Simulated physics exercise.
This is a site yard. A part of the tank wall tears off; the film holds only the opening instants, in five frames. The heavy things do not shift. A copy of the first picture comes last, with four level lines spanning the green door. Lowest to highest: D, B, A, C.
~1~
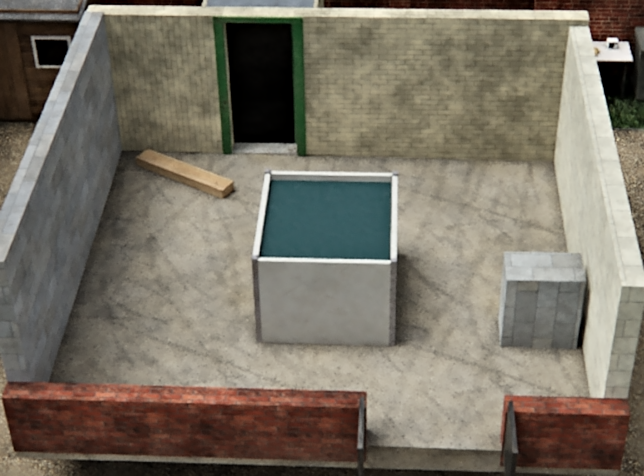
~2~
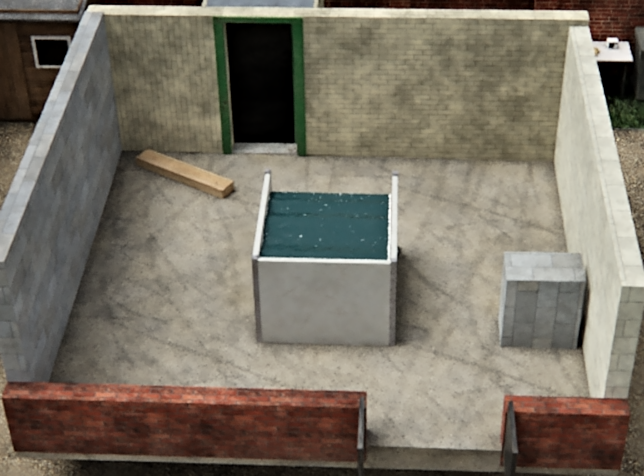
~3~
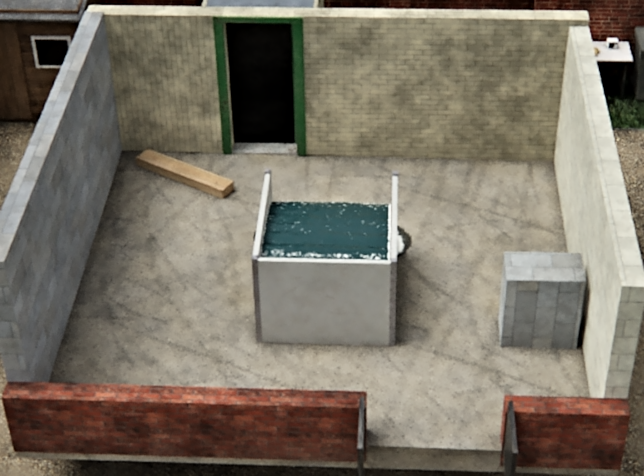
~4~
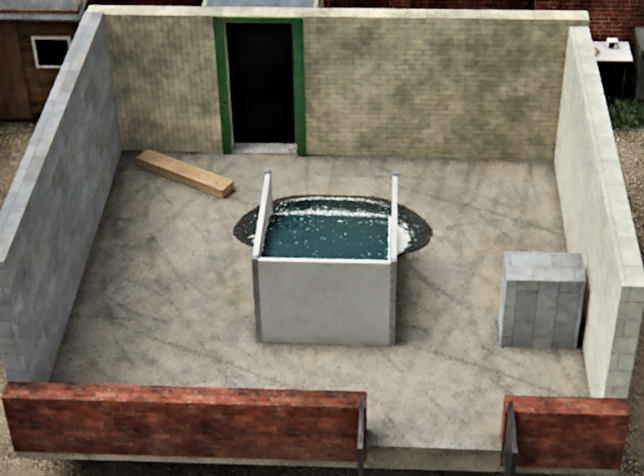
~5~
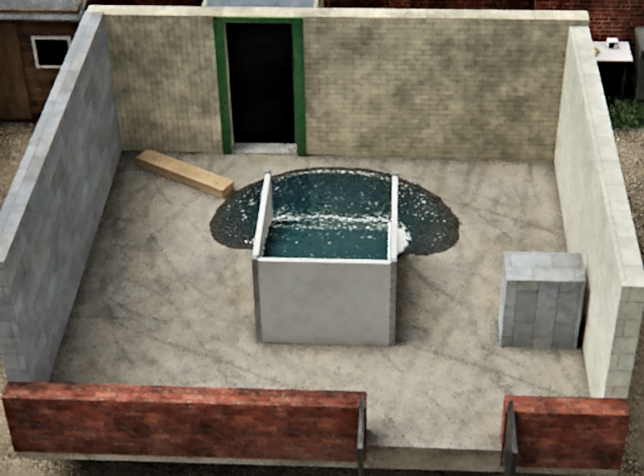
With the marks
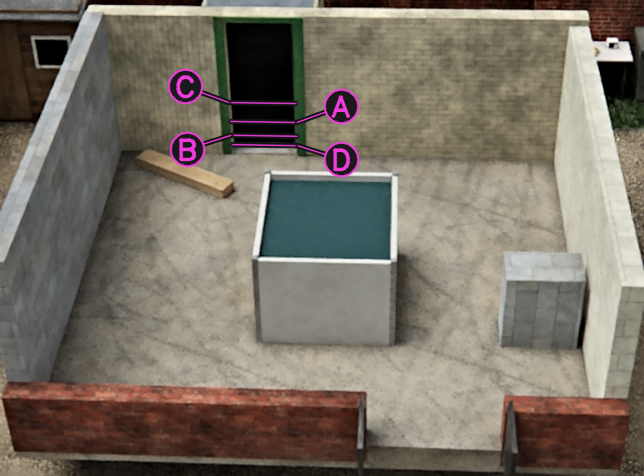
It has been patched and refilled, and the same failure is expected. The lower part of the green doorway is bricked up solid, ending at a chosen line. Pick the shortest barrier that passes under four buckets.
The limit is A.
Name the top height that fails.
The answer is B.
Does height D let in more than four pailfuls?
Yes, it does.
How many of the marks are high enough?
Two of them.
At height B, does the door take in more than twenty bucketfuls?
No, it does not.
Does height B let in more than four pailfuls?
Yes, that goes wrong.
In magenta, A at (263, 121); B at (264, 135); C at (262, 103); D at (264, 145); from the bottom up D, B, A, C.
If A is chosen, a splash gets over, under a bucket.
If B is chosen, about 8 bucketfuls get in.
If C is chosen, nothing gets over.
If D is chosen, dozens of bucketfuls pour in.
